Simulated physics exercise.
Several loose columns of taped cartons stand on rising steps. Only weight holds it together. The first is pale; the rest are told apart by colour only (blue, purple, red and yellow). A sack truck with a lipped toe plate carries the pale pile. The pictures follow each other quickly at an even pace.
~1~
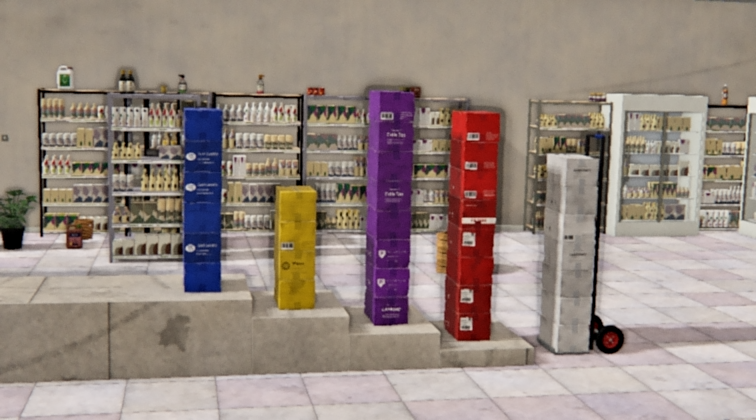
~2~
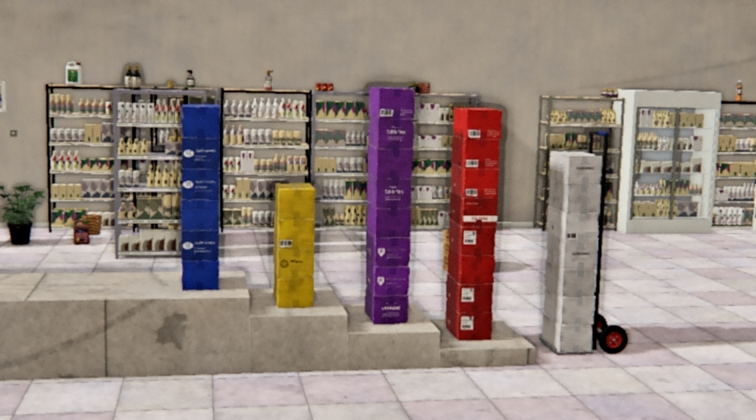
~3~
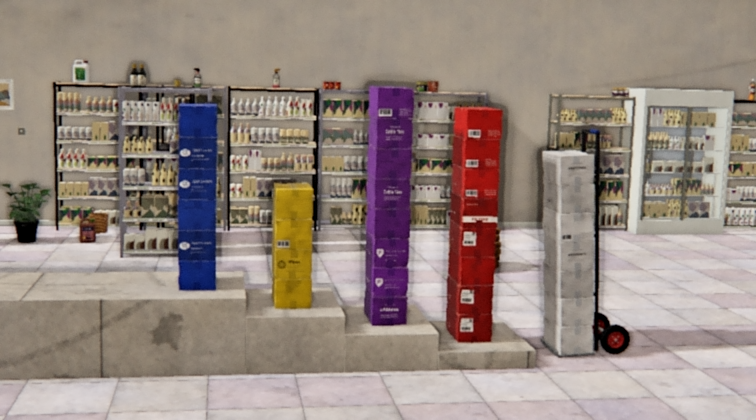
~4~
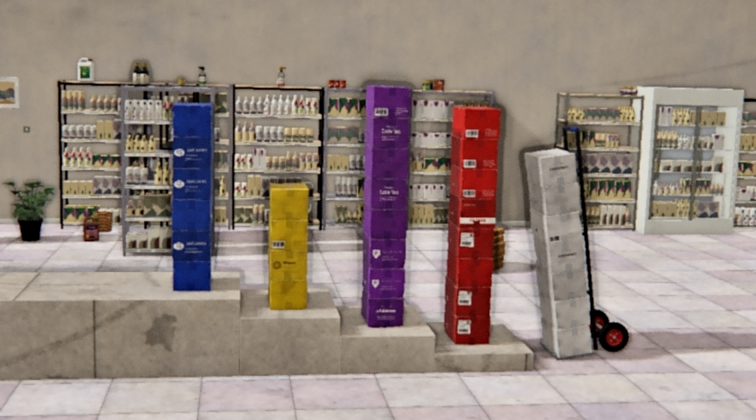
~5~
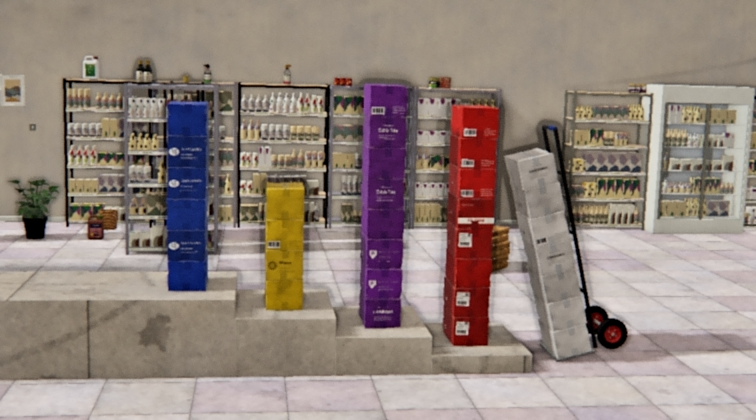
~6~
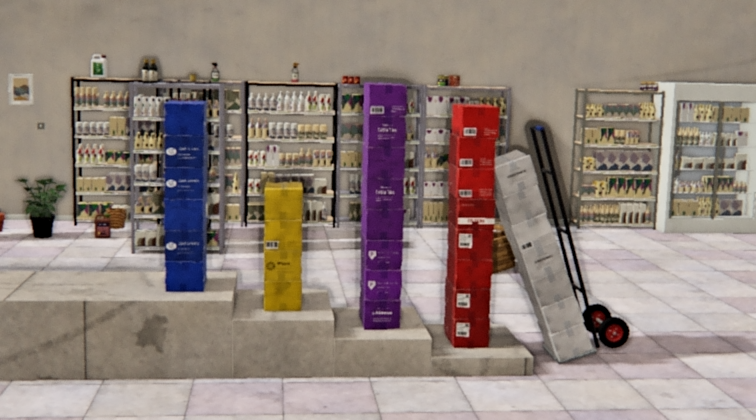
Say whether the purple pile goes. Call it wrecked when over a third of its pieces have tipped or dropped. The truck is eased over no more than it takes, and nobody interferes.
In the end the purple column collapses.
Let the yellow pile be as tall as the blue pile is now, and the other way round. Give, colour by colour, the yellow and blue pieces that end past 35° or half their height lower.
Down at the end: Yellow 5, blue 3.
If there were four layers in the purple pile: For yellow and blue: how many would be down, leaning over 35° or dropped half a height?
Pile by pile, yellow 4, blue 6.
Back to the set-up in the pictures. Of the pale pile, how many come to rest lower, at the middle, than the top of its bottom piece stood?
The count is 1.
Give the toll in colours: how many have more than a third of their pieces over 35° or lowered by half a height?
It comes to 4.
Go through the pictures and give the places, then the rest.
In the first picture (places mark the middle of the side facing us; the camera moves round a little), truck frame (601, 181) level; top purple carton (397, 107); top red carton (483, 128); the rest undisturbed.
In the second picture, truck frame (604, 178) level; top purple carton (397, 104).
In the third picture, truck frame (597, 177) rocked barely, top of the pale pile leaning barely; top purple carton (396, 103); the rest undisturbed.
In the fourth picture, truck frame (581, 175) rocked a little, top of the pale pile leaning a little; top purple carton (392, 103); the rest undisturbed.
In the fifth picture, truck frame (564, 174) rocked a little, top of the pale pile leaning a little; top purple carton (389, 101); the rest undisturbed.
In the sixth picture, truck frame (554, 174) rocked clearly, top of the pale pile leaning clearly; top purple carton (388, 100); top red carton (481, 122); the rest undisturbed.
Soon after the last picture, 7 of the pale pile down; none of the 8 purple cartons down (0 of 26 in all colours); top purple carton leaning a little; top red carton leaning a little.
A little later, 7 of the pale pile down; 7 of the 8 purple cartons down (19 of 26 in all colours); top purple carton leaning clearly, some two heights lower; top red carton leaning well over, some two heights lower.
At rest, 7 of the pale pile down; 7 of the 8 purple cartons down (24 of 26 in all colours); top purple carton upside down; top blue carton upside down.
